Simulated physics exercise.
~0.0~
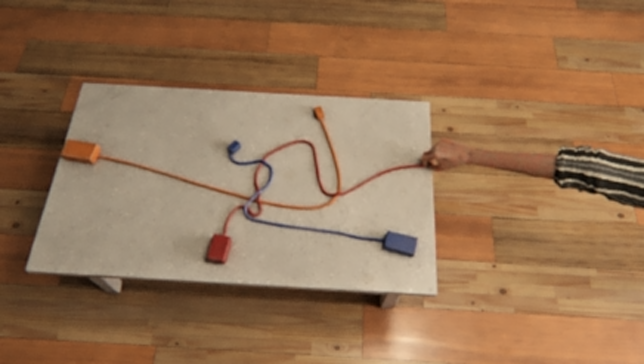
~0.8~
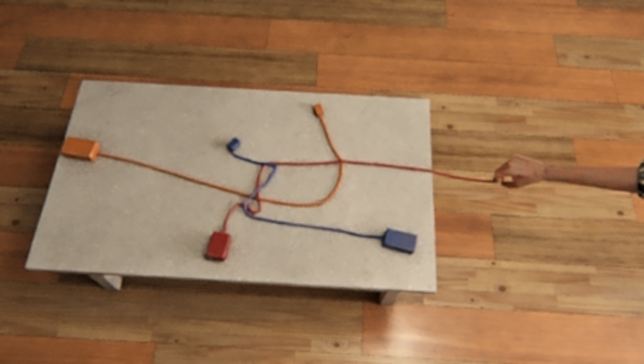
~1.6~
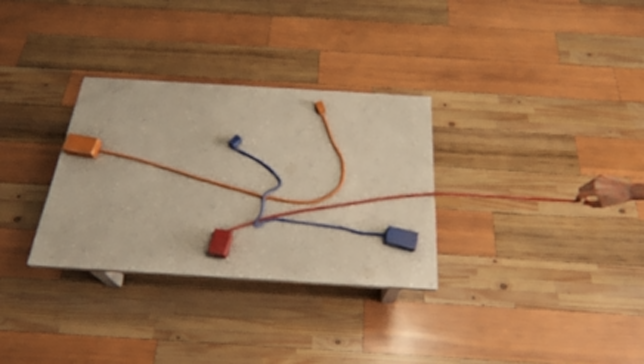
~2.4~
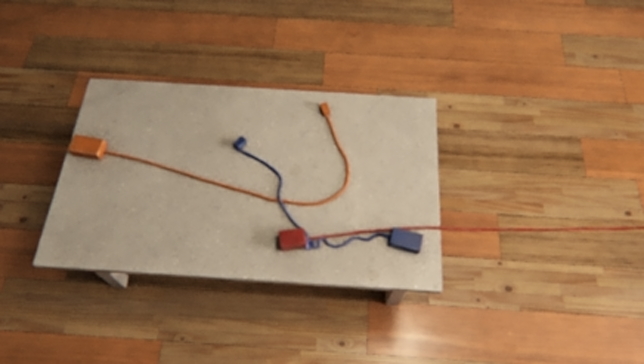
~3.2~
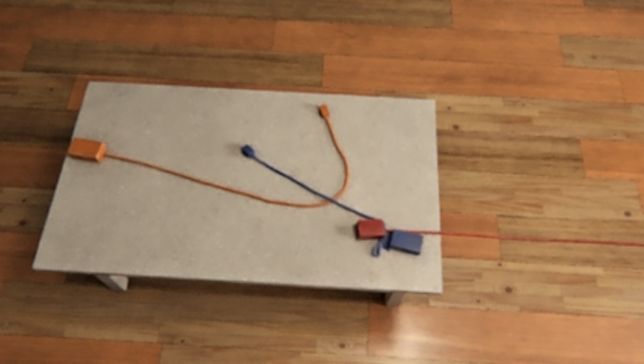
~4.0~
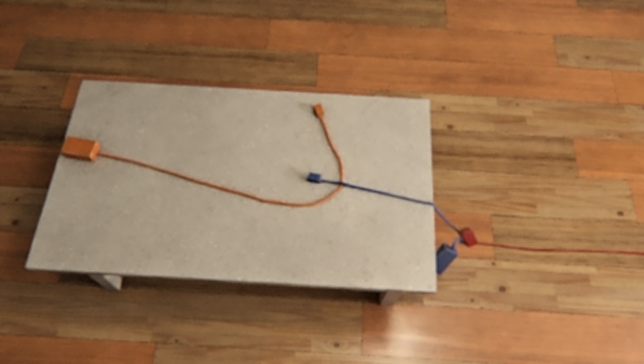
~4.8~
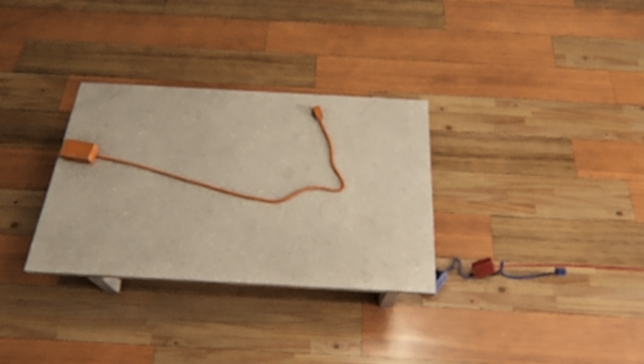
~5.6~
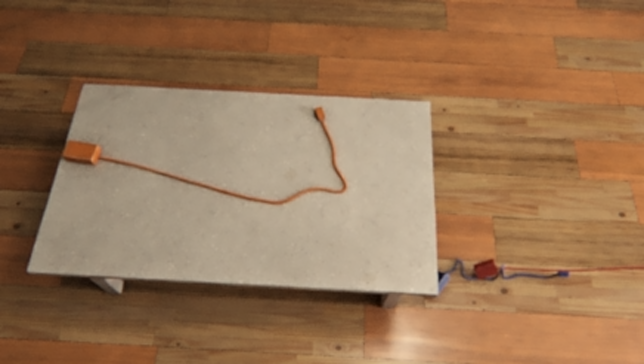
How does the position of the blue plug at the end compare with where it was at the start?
At the start the blue plug lies on the table, a little left of the middle. By the end it is off the table, beyond the near right corner.
A red lead with a block charger lies tangled with a blue lead and an orange one on a pale table, seen from above over a wooden floor. A hand at the right draws the red lead rightwards and slightly towards the near side, pulling its loops straight before leaving view. The red charger slides across the top, catches up with the blue charger near the right end, and both go over the edge. The blue lead and its plug trail after them. Finally the red and blue chargers rest beyond the near right corner, while the orange charger and plug remain in place on the table.
